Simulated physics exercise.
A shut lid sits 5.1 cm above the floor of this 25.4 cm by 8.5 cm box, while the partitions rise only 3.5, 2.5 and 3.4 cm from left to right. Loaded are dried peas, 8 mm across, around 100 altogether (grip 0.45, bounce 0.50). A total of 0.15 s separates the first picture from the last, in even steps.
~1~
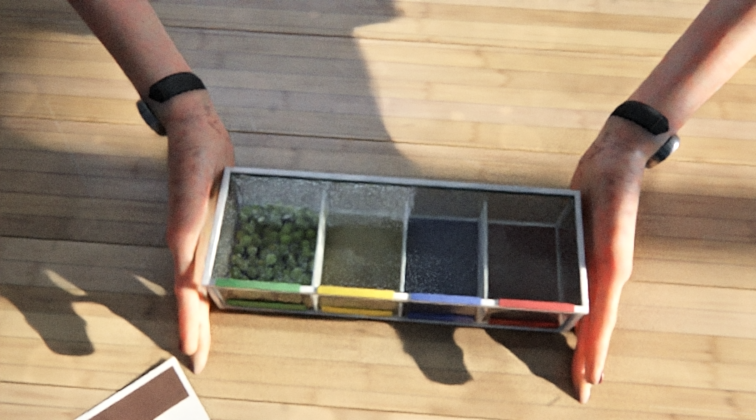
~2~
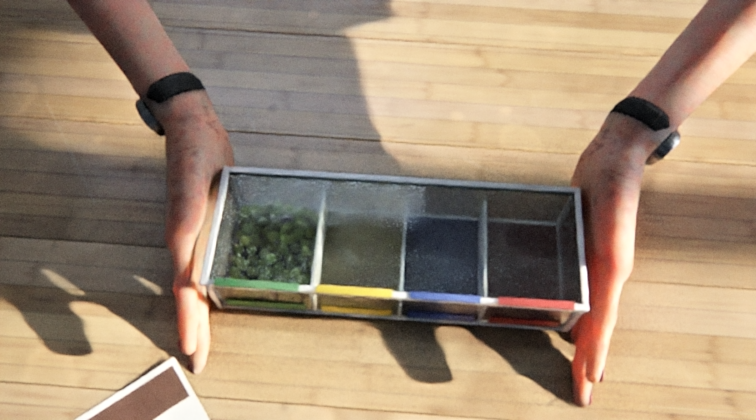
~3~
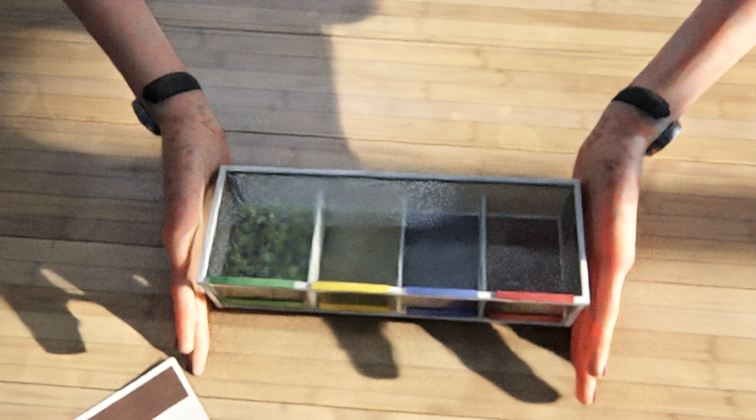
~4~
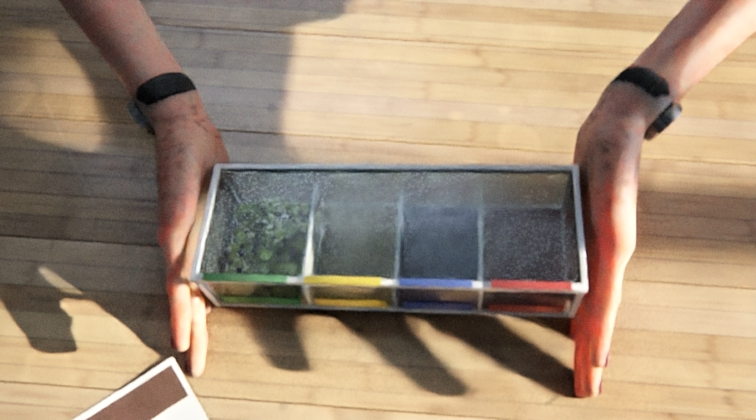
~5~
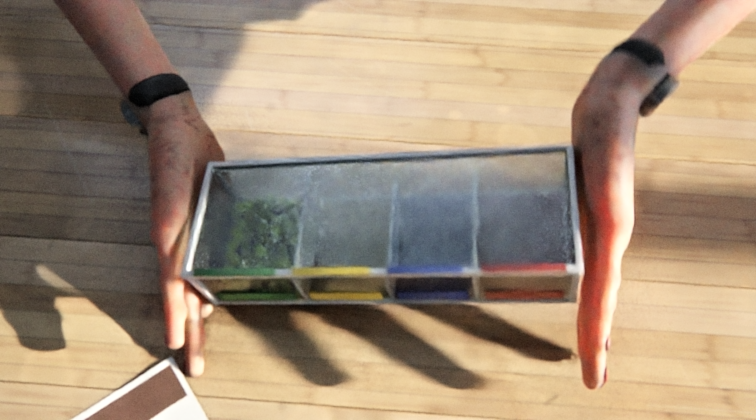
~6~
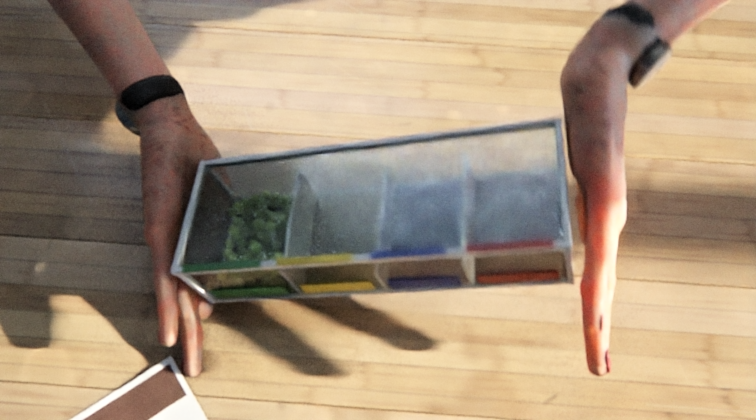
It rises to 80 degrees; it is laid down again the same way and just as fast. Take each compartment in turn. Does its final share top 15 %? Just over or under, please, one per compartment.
In order: Red: Stays behind the line; blue: Stays behind the line; green: Crosses the line; yellow: Stays behind the line.
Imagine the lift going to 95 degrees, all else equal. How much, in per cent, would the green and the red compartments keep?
Green 100 %, red 0 %.
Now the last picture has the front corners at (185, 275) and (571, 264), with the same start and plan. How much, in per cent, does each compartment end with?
In the end red holds 0 %, blue holds 0 %, green holds 100 % and yellow holds 0 %.
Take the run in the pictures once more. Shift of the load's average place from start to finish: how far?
I'd put the distance at roughly 1.5 cm.
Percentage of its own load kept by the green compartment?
I'd estimate about 100 %.
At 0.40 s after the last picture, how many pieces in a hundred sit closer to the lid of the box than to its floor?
I'd say around 10 percent of the pieces.
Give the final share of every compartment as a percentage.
Red 0, blue 0, green 100, yellow 0.
Then, 0.40 s after the last picture, tilt 79 degrees; green 100 %.
Then, 0.66 s after the last picture, tilt 33 degrees; green 100 %.
Then, 1.03 s after the last picture, tilt 0 degrees; green 100 %.
In the end, red 0 %, blue 0 %, green 100 %, yellow 0 %.
